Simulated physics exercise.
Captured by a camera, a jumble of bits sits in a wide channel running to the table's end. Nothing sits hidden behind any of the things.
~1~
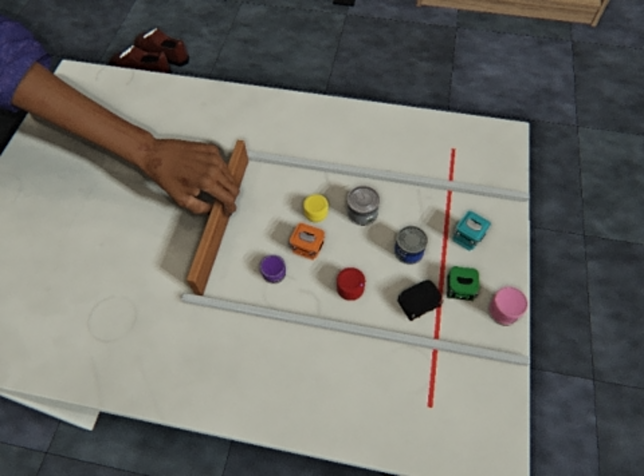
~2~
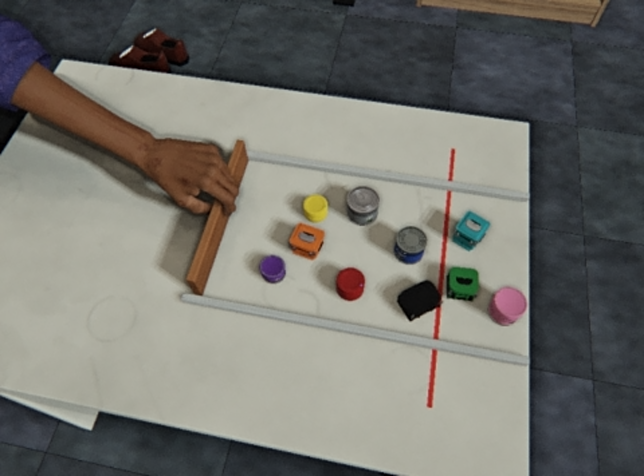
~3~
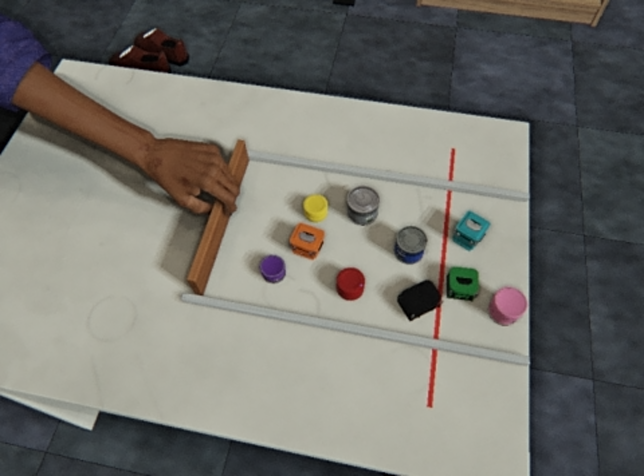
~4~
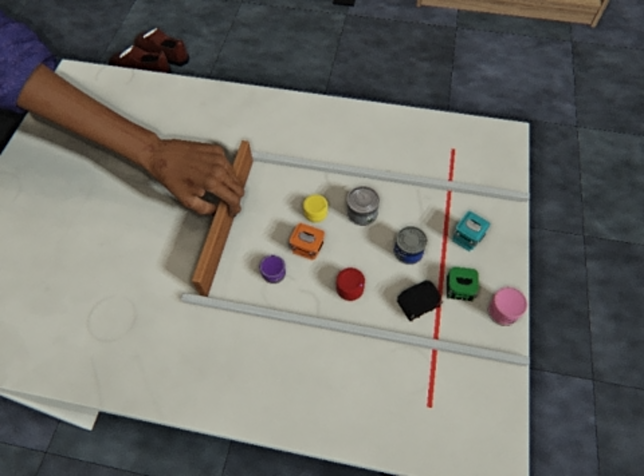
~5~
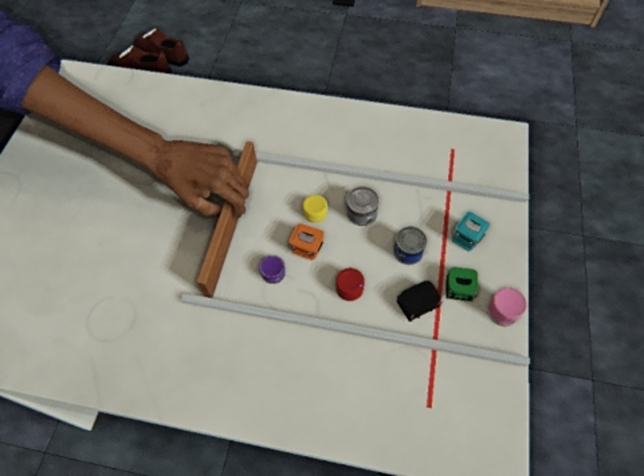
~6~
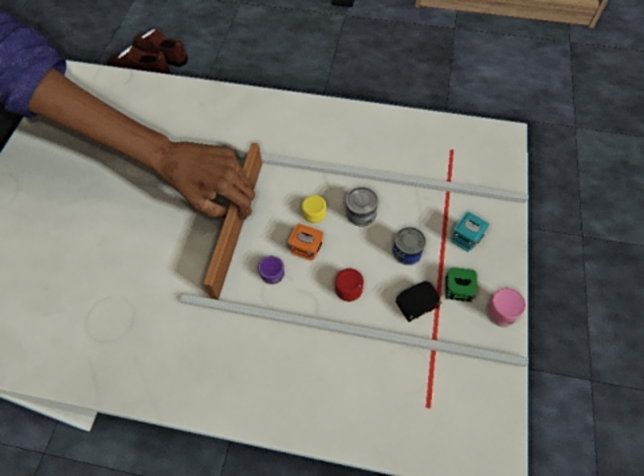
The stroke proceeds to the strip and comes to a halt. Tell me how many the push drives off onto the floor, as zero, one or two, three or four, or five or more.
Zero, I think.
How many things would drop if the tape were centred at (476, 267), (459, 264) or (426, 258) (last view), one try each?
In order: 1, 0 and 0.
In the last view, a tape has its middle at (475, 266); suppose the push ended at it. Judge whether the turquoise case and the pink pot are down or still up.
Turquoise case still up; pink pot down.
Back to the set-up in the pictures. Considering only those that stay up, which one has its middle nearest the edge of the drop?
The pink pot finishes nearest.
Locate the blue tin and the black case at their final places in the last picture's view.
One ends up near (488, 261) and the other near (491, 332).
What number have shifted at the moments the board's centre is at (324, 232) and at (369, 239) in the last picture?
At the first place 5, at the second 7.
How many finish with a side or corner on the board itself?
Tally at the end: 4.
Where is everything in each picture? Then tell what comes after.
The first picture shows pink pot (507, 307); turquoise case (471, 231); green case (462, 284); board (221, 214); tape (443, 260).
The second picture shows turquoise case (471, 231); black case (419, 300).
The third picture shows green case (462, 284); orange case (308, 242).
The fourth picture shows pink pot (507, 307); blue tin (410, 246).
The fifth picture shows turquoise case (470, 232); yellow lid (315, 209).
The sixth picture shows pink pot (505, 307); turquoise case (469, 232); green case (461, 285); board (236, 217); tape (442, 261).
Soon after, none off yet; pink pot at rest near (505, 307); turquoise case at rest near (469, 232); green case at rest near (461, 285).
In the end, the number that fall off is zero.
